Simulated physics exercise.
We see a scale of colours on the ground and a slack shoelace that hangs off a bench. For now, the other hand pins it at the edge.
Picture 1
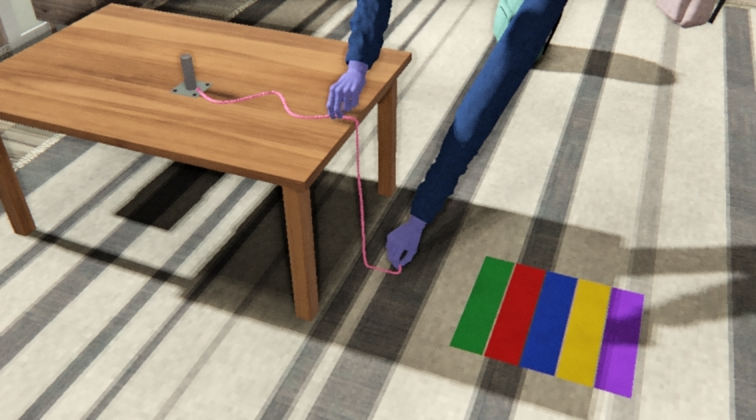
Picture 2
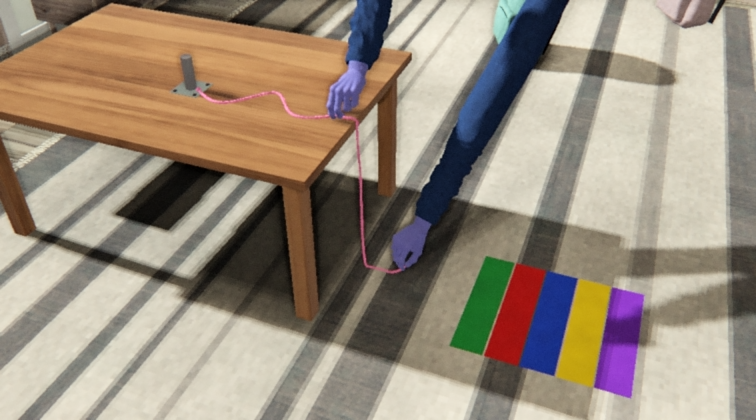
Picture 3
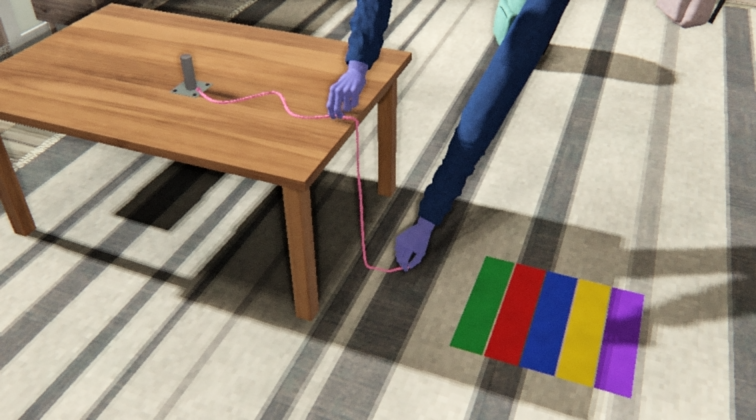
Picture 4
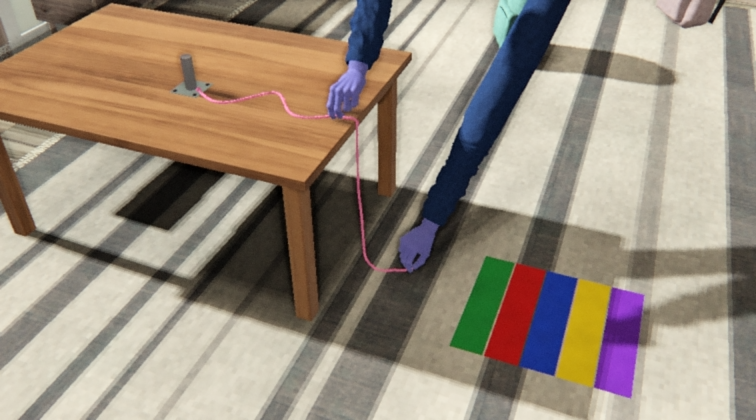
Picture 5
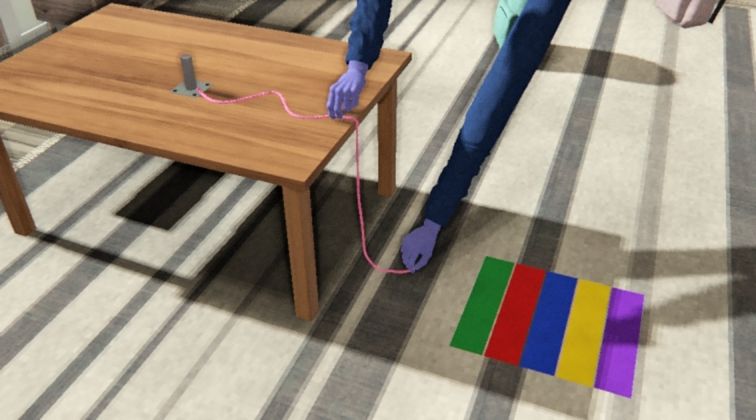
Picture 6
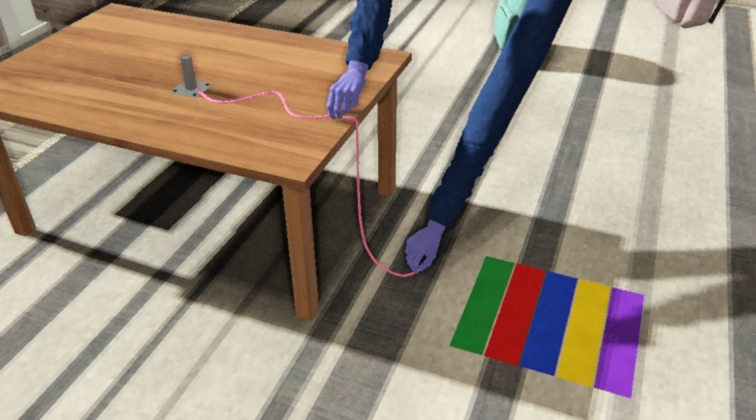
Purple hand drawing the end of a pink cord slowly rightward near a striped colour scale, another pinning it at a wooden table's edge.
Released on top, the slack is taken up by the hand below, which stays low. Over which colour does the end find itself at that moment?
I would say over blue.
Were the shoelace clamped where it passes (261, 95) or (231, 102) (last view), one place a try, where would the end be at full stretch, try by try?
About (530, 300) and (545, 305).
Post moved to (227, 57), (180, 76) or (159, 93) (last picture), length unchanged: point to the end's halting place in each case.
Try by try, about (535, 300), (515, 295) and (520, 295).
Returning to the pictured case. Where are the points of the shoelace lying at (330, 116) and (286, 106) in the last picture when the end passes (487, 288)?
The first at (357, 133), the second at (313, 110).
Soon after, end near (487, 288); over green.
Then, end near (529, 299); over red.
At full stretch, end near (553, 305); over blue. The blue one.
